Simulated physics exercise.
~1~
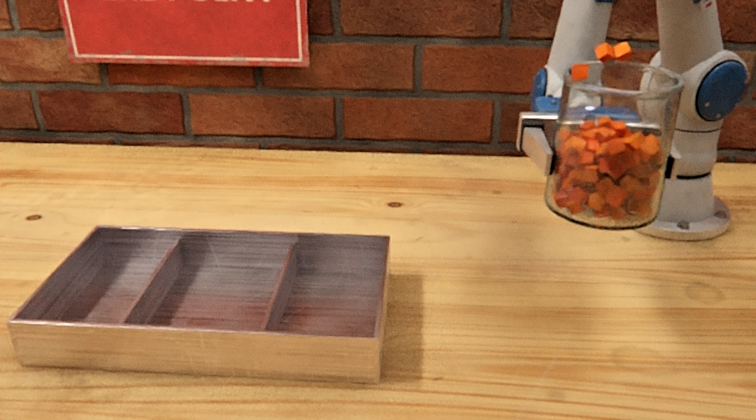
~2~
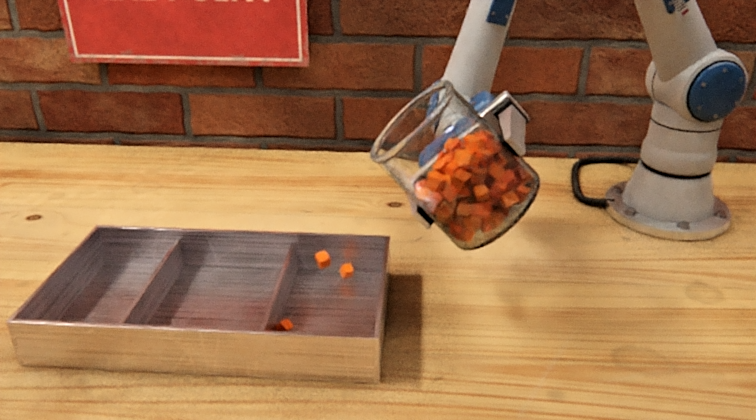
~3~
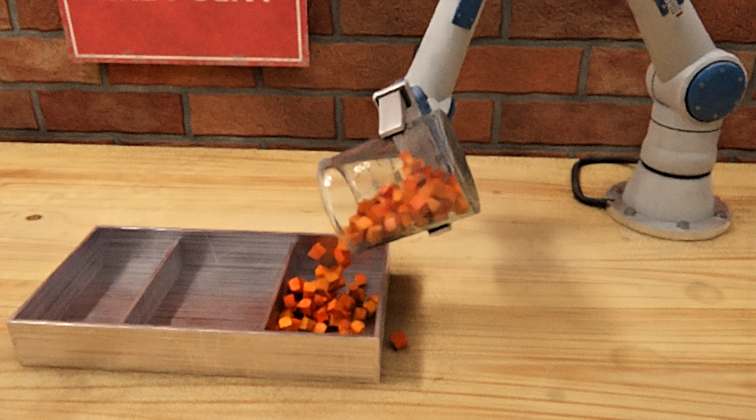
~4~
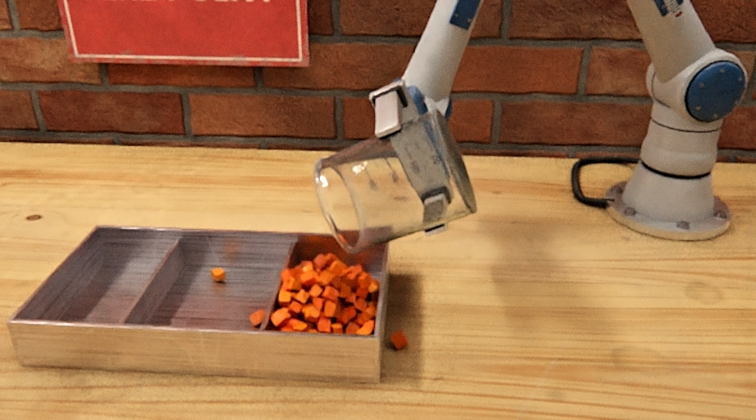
A robot arm tips a glass of orange cubes into the right part of a divided tray.
